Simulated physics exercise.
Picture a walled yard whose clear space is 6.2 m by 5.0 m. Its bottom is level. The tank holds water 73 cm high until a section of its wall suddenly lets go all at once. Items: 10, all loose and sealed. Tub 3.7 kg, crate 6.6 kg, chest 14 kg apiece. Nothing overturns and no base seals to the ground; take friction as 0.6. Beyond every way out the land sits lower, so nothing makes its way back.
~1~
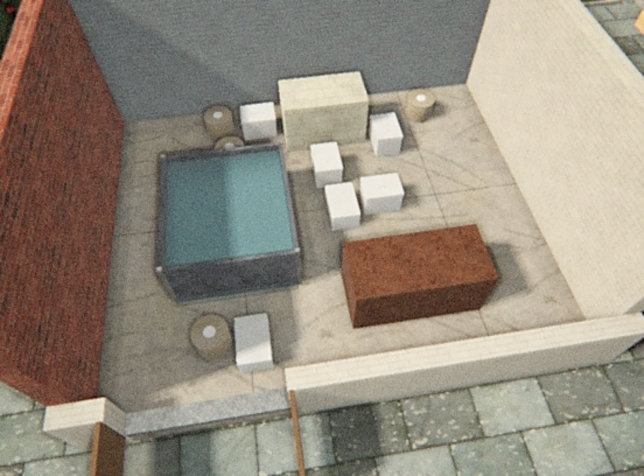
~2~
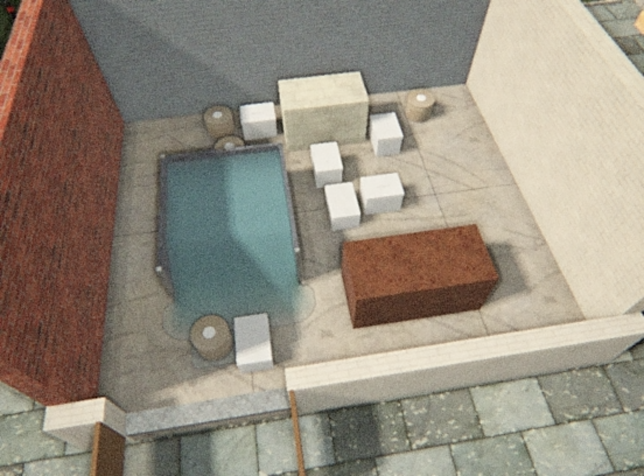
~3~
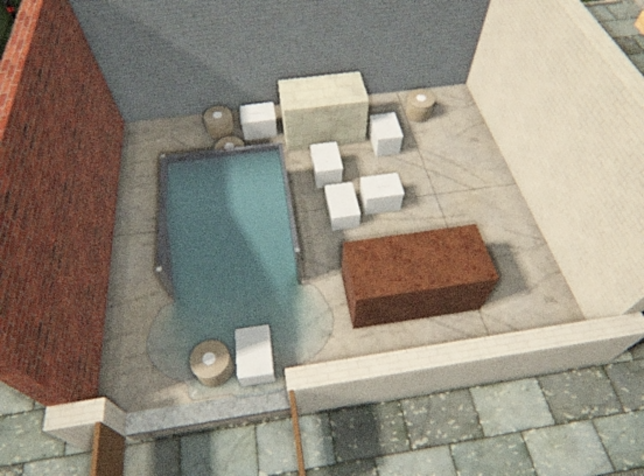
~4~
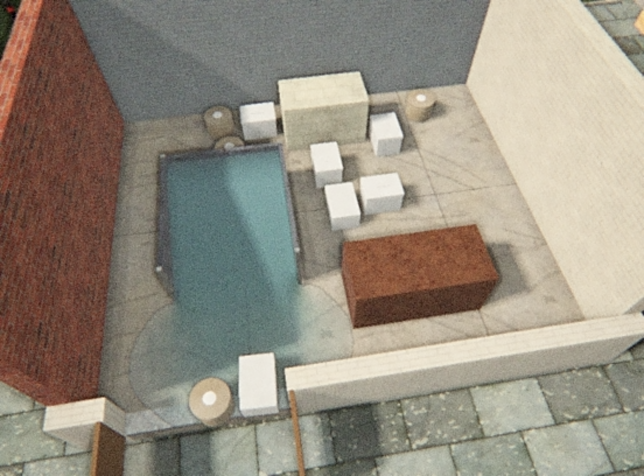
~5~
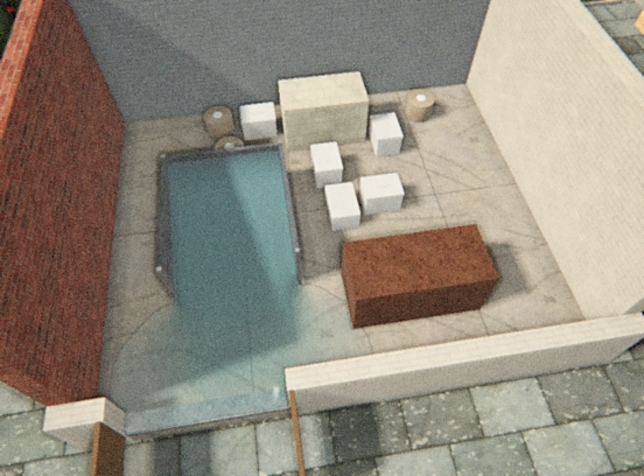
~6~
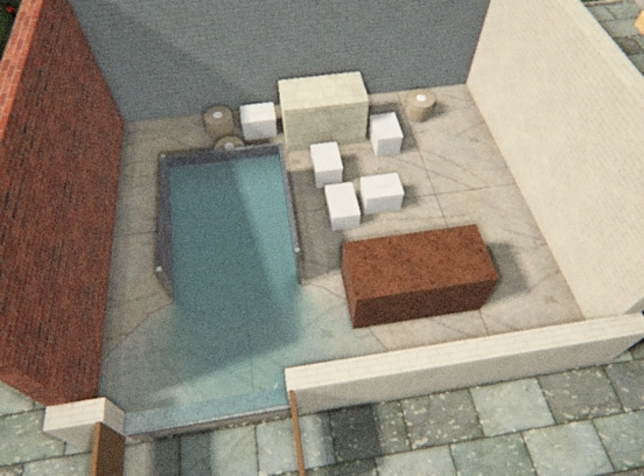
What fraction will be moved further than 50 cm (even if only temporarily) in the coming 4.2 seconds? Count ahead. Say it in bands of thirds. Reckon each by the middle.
Well under half, in fact below a third.
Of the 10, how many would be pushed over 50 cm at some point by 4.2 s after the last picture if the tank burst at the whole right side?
Count: 8.
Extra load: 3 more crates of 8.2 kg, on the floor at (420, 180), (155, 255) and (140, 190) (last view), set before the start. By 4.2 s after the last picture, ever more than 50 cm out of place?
The first comes out within the limit, the second within the limit, the third within the limit.
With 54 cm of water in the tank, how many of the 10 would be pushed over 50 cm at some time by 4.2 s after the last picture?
That would make 2 of them.
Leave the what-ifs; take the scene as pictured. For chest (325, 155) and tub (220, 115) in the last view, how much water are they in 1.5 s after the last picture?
First roughly 0 cm, second roughly 0 cm.
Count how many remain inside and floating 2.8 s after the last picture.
At that moment it comes to 0.
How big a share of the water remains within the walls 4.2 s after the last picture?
Still held: Near 40 %.
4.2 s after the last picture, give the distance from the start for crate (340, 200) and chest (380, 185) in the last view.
Shifts in order: 0 cm; 0 cm.
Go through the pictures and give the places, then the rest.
In the first frame, a tub at (421, 98), on the bottom; a crate at (342, 200), on the bottom; 3.0 m2 under water; 0 of 10 have shifted.
In the second frame, a tub at (421, 98) rests on the ground; a crate at (342, 200) rests on the ground; 3.9 m2 under water; 0 of 10 have shifted.
In the third frame, a tub at (421, 98) rests on the ground; a crate at (342, 200) rests on the ground; water covers 5.1 m2; 2 of 10 have shifted.
In the fourth frame, a tub at (421, 98) rests on the ground; a crate at (342, 200) rests on the ground; water covers 6.6 m2; 2 of 10 have shifted.
In the fifth frame, a tub at (421, 98), on the bottom; a crate at (342, 200), on the bottom; 7.2 m2 under water; 2 of 10 have shifted.
In the sixth frame, a tub at (421, 98), on the bottom; a crate at (342, 200) rests on the ground; water covers 7.4 m2; 2 of 10 have shifted.
Then, 0.4 s after the last picture 2 of 10 are over 50 cm from their spots; 0 afloat.
Then, 1.5 s after the last picture 2 of 10 are over 50 cm from their spots; 0 afloat.
Then, 2.8 s after the last picture 2 of 10 are over 50 cm from their spots; 0 afloat.
Then, 4.2 s after the last picture 2 of 10 are over 50 cm from their spots, and 2 have been at some point; 0 afloat.
